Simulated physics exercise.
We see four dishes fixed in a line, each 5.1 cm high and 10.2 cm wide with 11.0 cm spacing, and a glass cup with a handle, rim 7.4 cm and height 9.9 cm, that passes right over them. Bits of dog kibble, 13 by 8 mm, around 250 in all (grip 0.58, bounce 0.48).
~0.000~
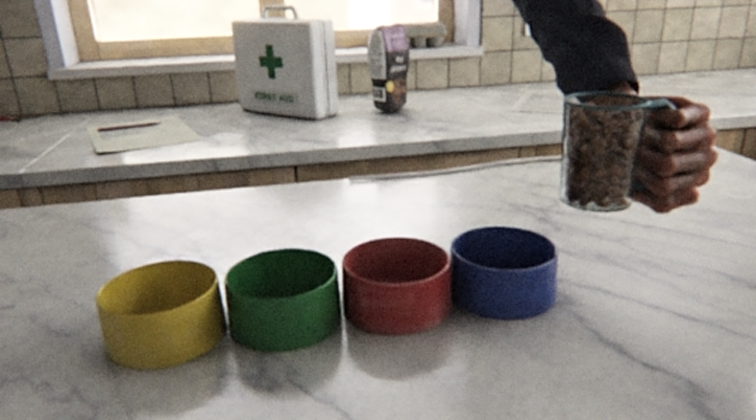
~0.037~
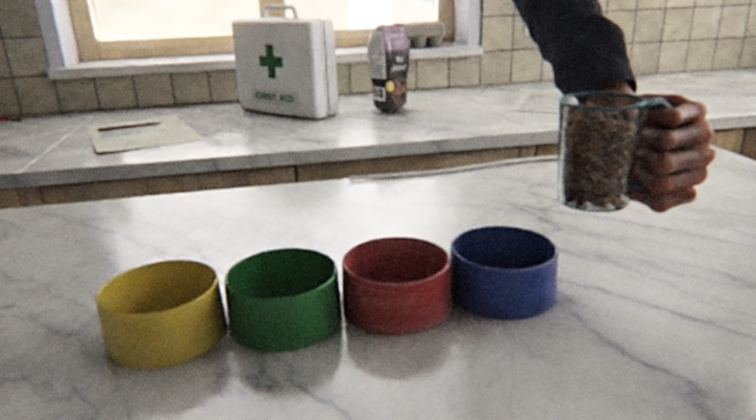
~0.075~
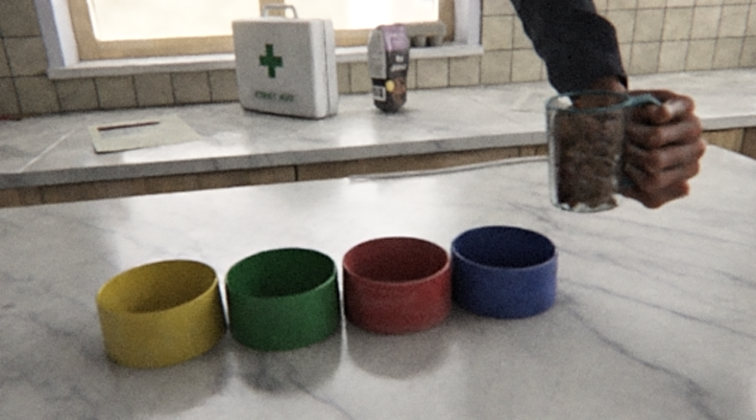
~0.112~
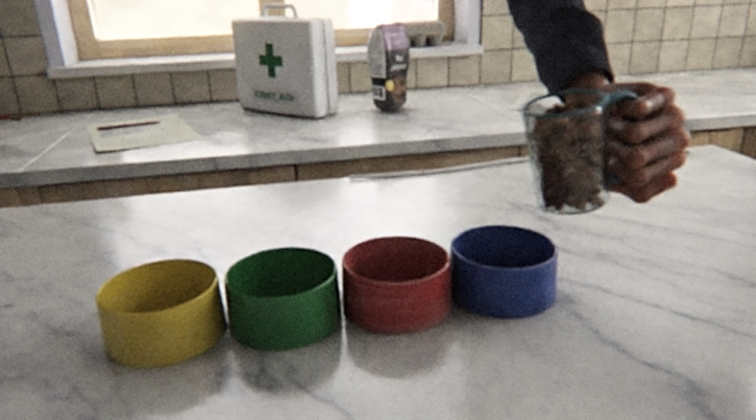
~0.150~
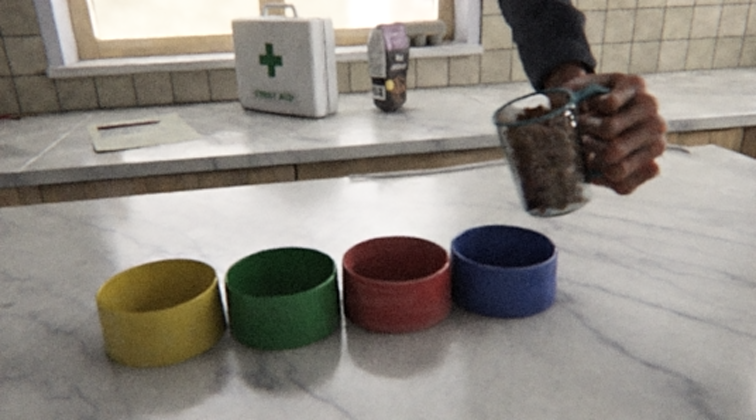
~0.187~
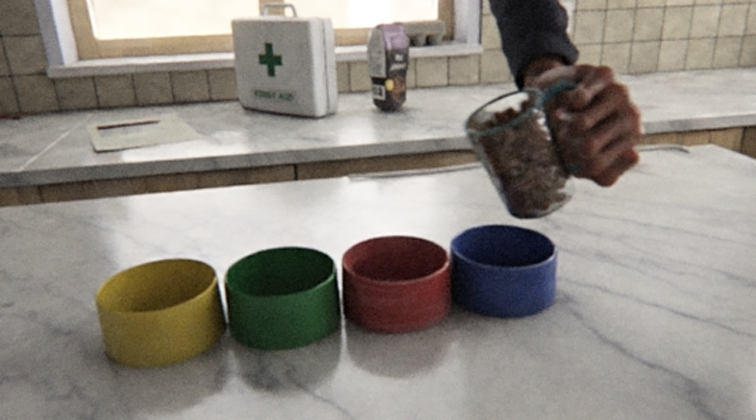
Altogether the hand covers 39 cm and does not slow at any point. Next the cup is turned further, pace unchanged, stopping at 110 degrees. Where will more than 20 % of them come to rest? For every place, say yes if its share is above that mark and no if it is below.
Red: No, blue: No, green: No, yellow: Yes, counter: Yes.
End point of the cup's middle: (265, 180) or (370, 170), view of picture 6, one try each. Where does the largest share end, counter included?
Most goes to: Yellow; green.
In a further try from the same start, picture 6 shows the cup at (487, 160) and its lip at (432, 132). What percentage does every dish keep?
Kept per dish: Red = 0, blue = 0, green = 0, yellow = 60.
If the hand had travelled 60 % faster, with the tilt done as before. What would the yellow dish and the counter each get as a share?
Yellow: 50; counter: 50.
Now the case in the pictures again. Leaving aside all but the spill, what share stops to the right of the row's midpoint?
That works out to close to 0 per cent.
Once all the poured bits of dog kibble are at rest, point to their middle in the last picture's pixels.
In the last view, approximately (125, 330).
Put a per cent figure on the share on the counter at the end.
The answer is roughly 45 per cent.
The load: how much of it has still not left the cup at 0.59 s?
Somewhere near 90 per cent of the load.
Then, at 0.43 s, tilt 76 degrees; cup holds 100 %.
After 0.59 s, tilt 107 degrees; cup holds 90 %, yellow 5 %.
Then, at 0.88 s, tilt 110 degrees; cup holds 10 %, yellow 45 %.
In the end, at 2.0 s, red 0 %, blue 0 %, green 0 %, yellow 55 %, counter 45 %.
